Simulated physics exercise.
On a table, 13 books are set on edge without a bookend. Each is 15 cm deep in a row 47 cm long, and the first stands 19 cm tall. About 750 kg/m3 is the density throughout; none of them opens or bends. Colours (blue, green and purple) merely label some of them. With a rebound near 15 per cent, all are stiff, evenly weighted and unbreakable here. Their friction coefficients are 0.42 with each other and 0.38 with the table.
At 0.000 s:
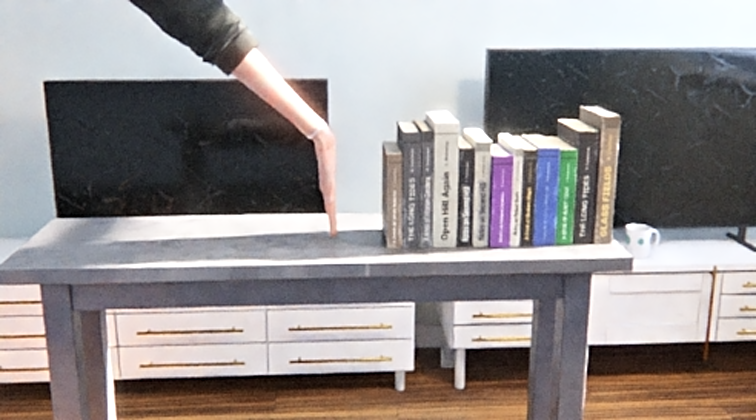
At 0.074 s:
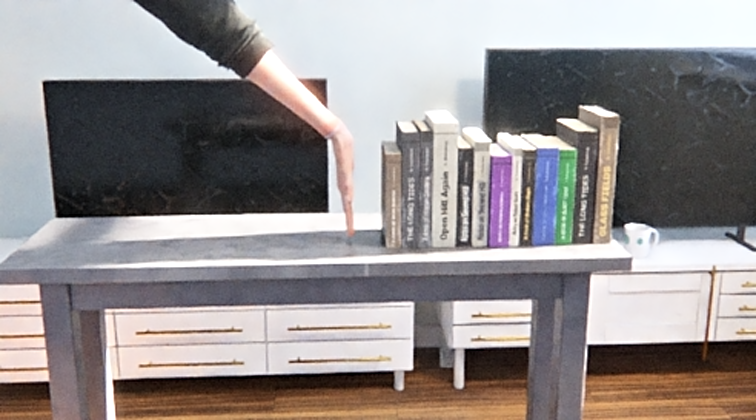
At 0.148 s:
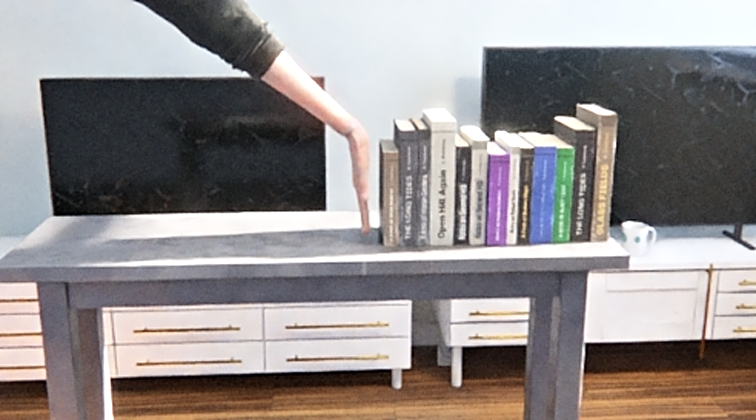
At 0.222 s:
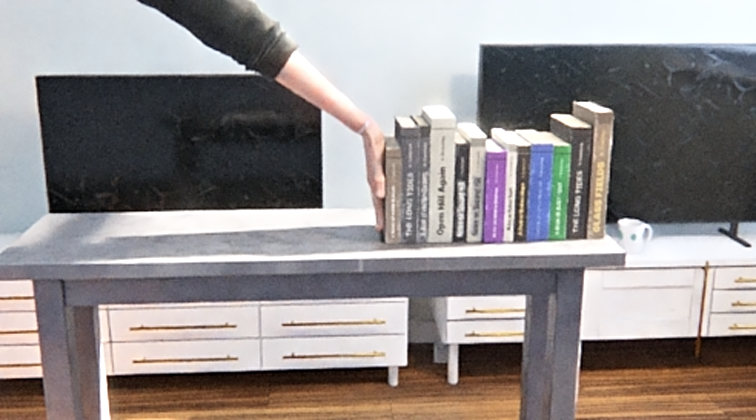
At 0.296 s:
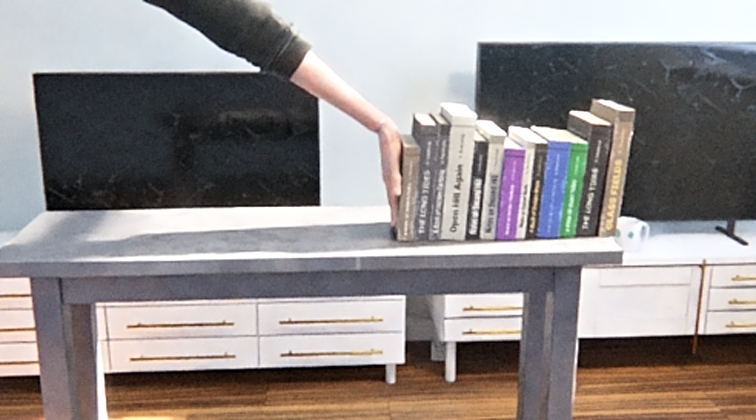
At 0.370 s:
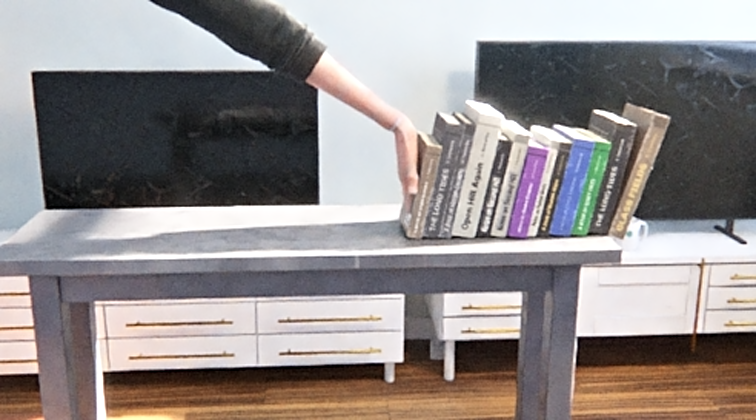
On a gray table, a hand moves right and pushes a row of books, tilting them rightward.
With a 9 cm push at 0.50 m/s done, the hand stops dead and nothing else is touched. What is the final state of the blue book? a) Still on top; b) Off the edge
Answer: B.
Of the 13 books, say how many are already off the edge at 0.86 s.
4 by then.
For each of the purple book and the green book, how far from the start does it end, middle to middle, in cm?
The purple one ends 10 cm from its start and the green one 100 cm.
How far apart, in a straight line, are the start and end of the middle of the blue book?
About 85 cm.
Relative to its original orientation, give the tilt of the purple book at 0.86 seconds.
At that moment, roughly 40 degrees.
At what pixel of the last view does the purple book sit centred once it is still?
End point in last frame: Roughly (551, 192).
By 0.54 s, 1 of the 13 books off the edge; blue book tilted 37°; green book tilted 43°.
By 0.86 s, 4 of the 13 books off the edge; blue book upside down; green book upside down.
When it is over (1.6 s), 4 of the 13 books off the edge; blue book on its side; green book on its side; purple book tilted 47°.
